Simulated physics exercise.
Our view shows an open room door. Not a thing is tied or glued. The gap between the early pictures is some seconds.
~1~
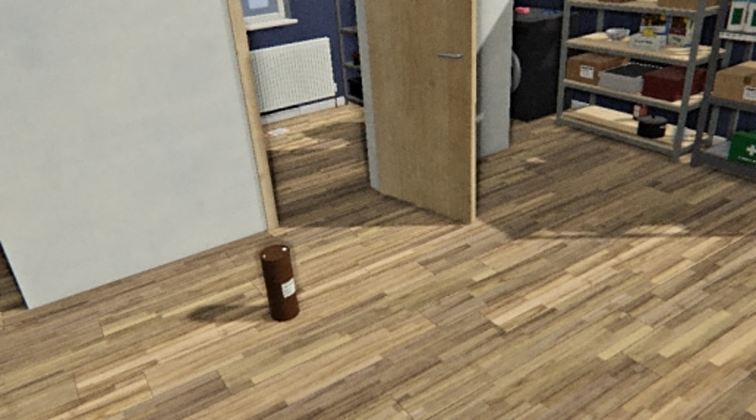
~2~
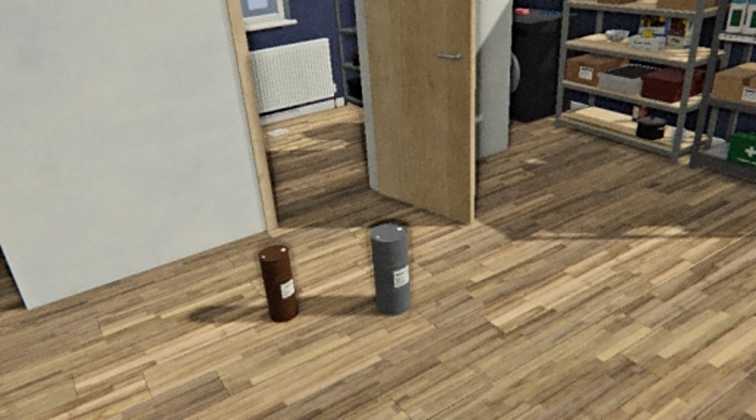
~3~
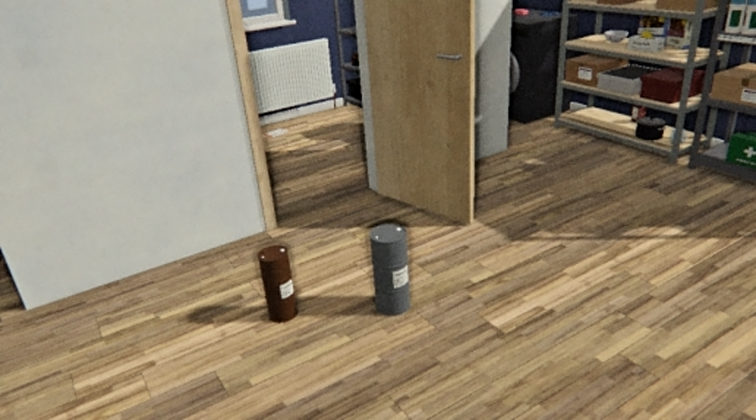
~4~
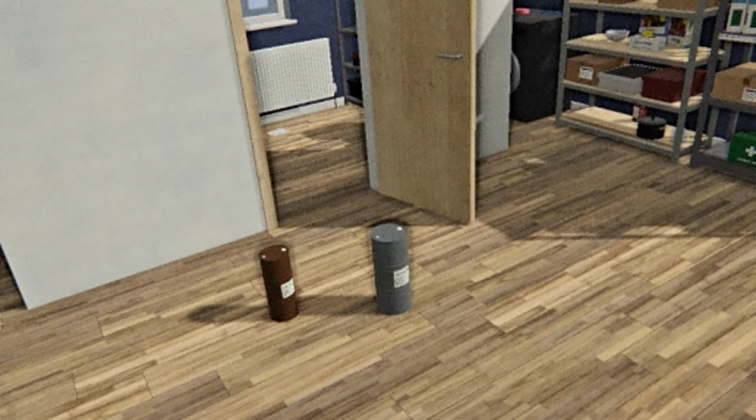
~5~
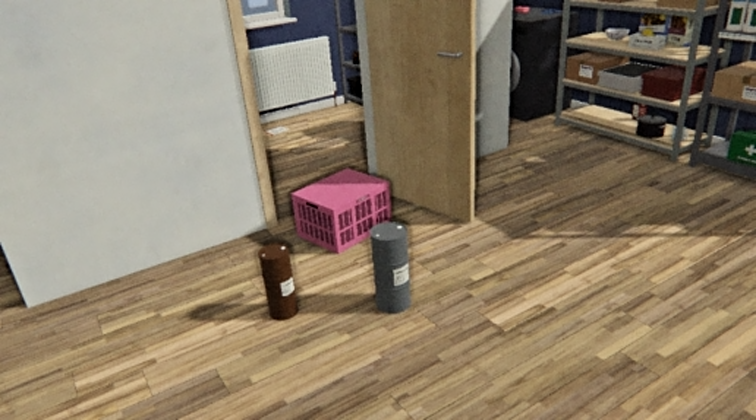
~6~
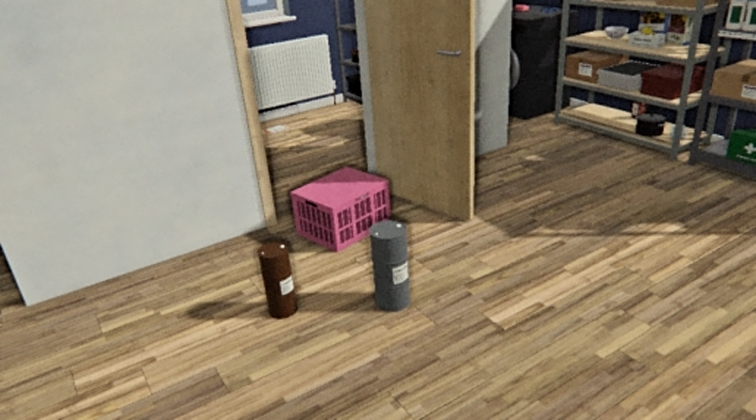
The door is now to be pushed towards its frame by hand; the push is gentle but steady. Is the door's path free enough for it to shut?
No.
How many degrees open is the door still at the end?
Angle: About 65°.
Then, 0.60 s later than the last frame, door at 96°.
Then, 1.00 s later than the last frame, door at 84°.
Then, 1.40 s later than the last frame, door at 70°.
When it is over, door at 66°; all 3 as before. End places, in pixels of the last picture, pink chest near (340, 208).
